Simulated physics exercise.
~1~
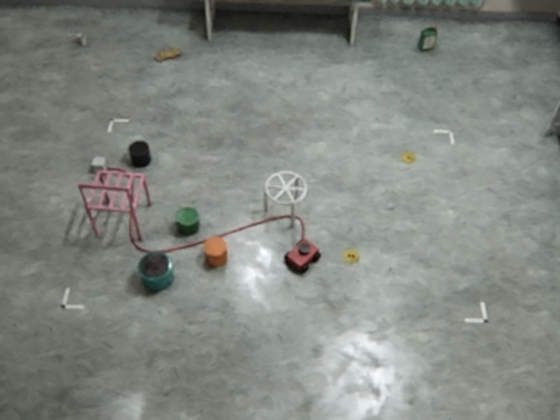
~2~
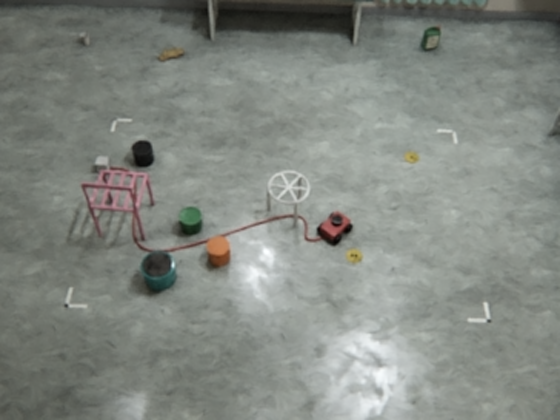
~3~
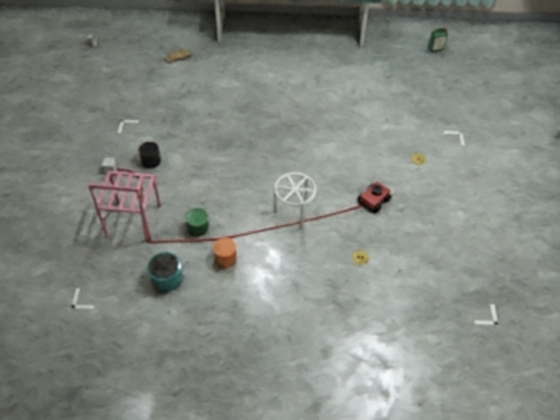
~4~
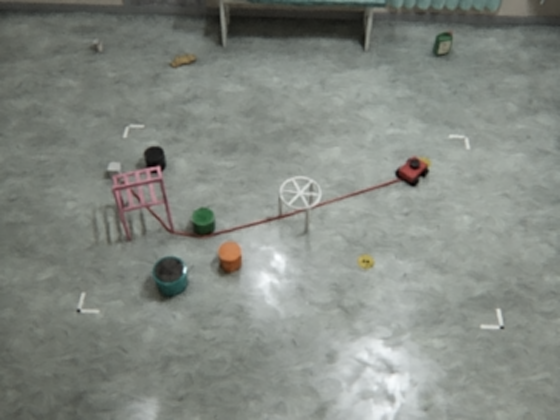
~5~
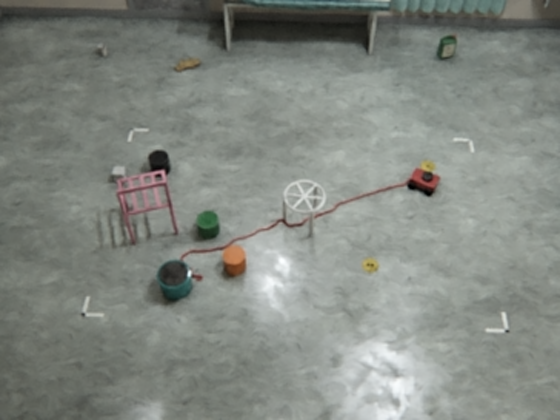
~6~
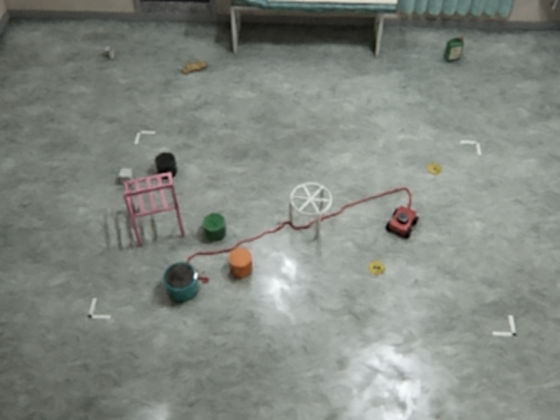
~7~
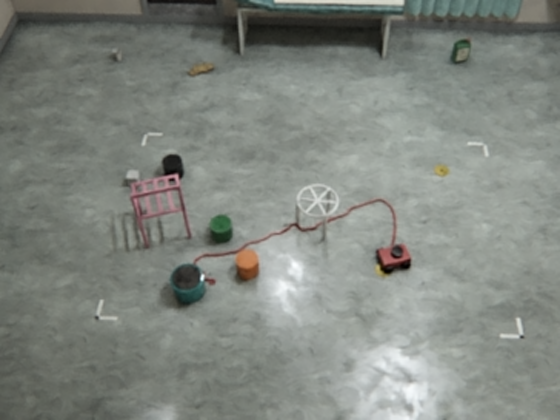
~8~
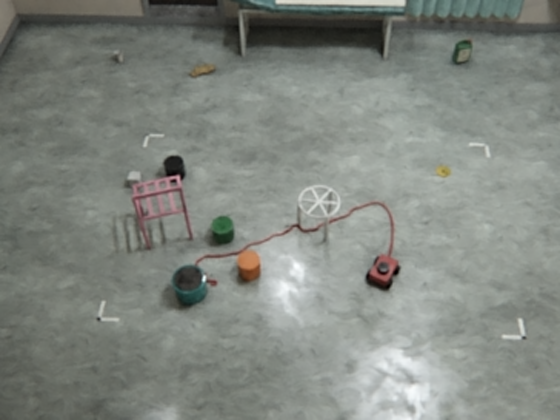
The footage shows a small red cart towing a red lead up and right across a grey floor, past buckets, an orange tub and a white stool. The lead tightens, shifting a pink chair, then its far end comes free, and the cart curves back down-left and stops.
